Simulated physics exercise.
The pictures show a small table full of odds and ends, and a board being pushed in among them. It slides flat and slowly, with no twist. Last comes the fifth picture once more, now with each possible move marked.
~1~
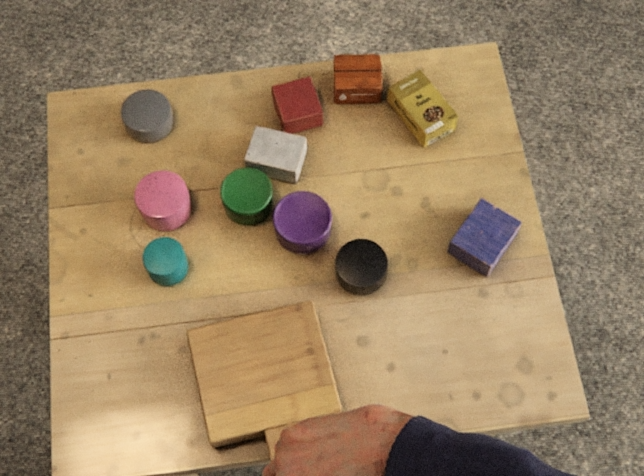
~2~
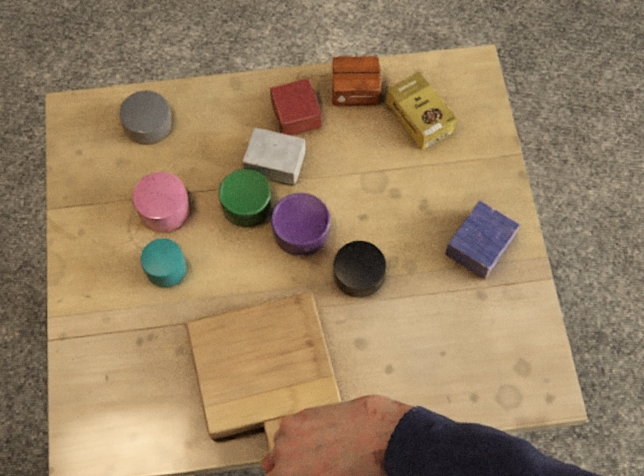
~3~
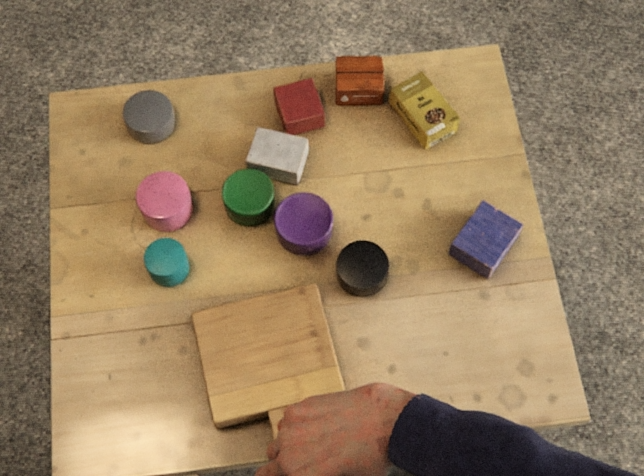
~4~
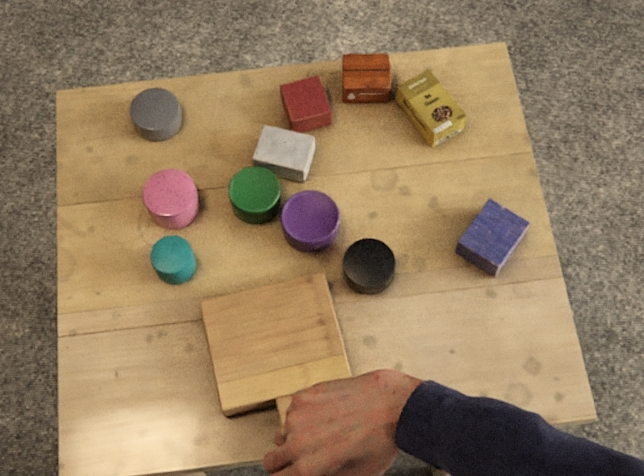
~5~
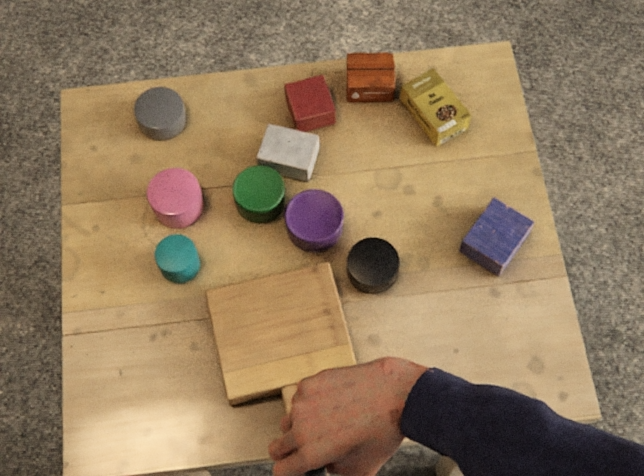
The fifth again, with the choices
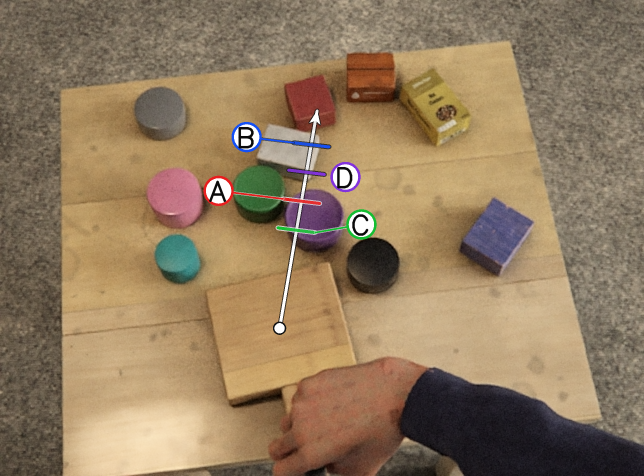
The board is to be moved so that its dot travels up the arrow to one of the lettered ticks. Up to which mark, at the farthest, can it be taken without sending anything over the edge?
Mark D.
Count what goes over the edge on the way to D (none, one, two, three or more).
The count is none.
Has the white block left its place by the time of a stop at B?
By then, yes.
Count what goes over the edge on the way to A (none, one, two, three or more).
The count is none.
On the marked copy, A at (301, 202); B at (312, 145); C at (297, 230); D at (307, 172); the arrow from (280, 328) to (317, 111); the white dot at (280, 328).
Taking D. A third of the way, board (291, 273); white block (285, 145); purple tub (314, 189).
Two thirds of the way, board (300, 217); red block (308, 77); white block (268, 109).
When it is over, board (307, 178); red block (308, 65); white block (252, 81); nothing has fallen.
As for the rest, A is safe but short; B drops the white block and red block; C is safe but short.
